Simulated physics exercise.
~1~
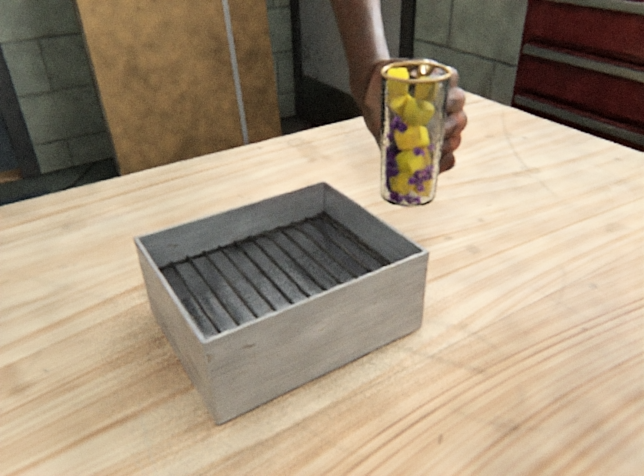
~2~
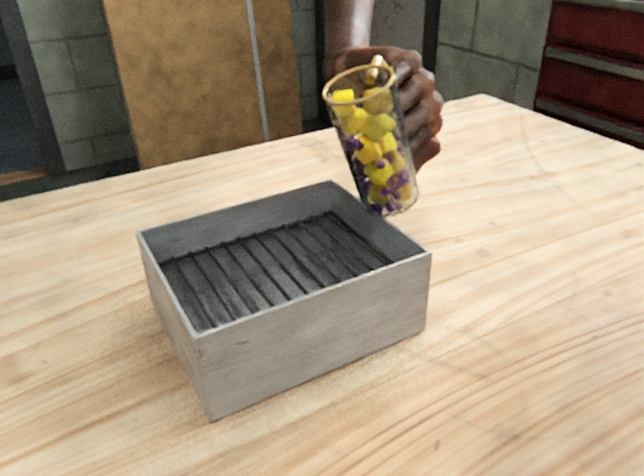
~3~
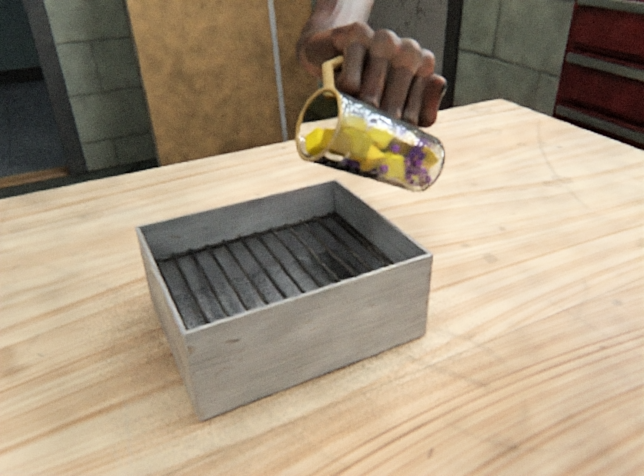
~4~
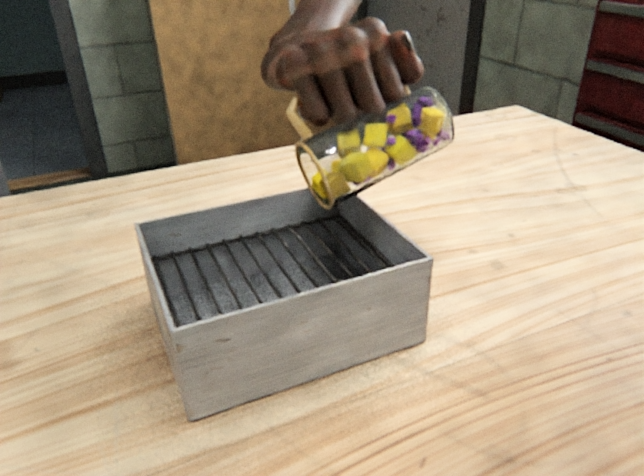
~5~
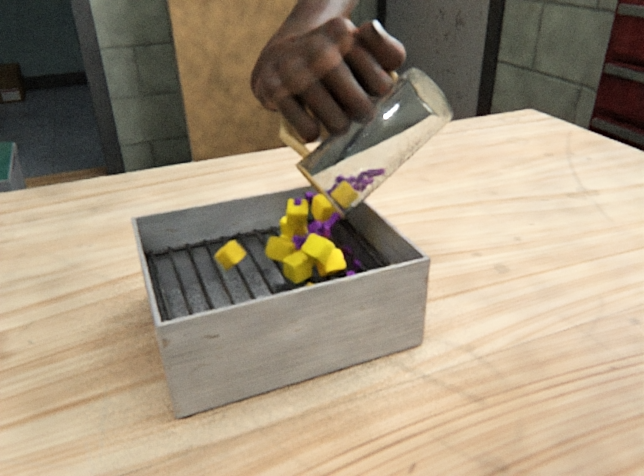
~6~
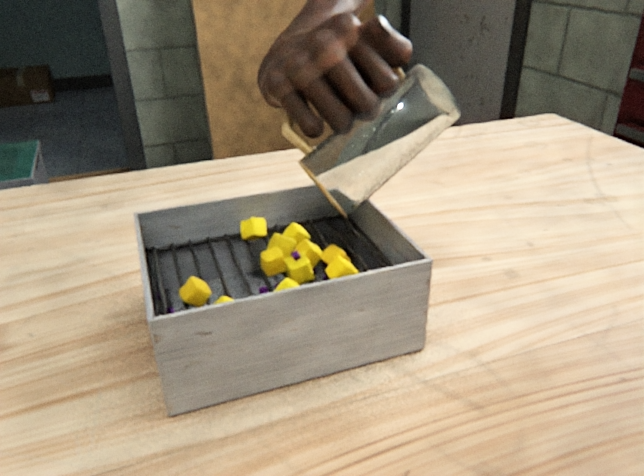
A hand tipping a clear cup of yellow and purple pieces over a gray box, yellow ones resting on its dark wire rack, few purple visible.
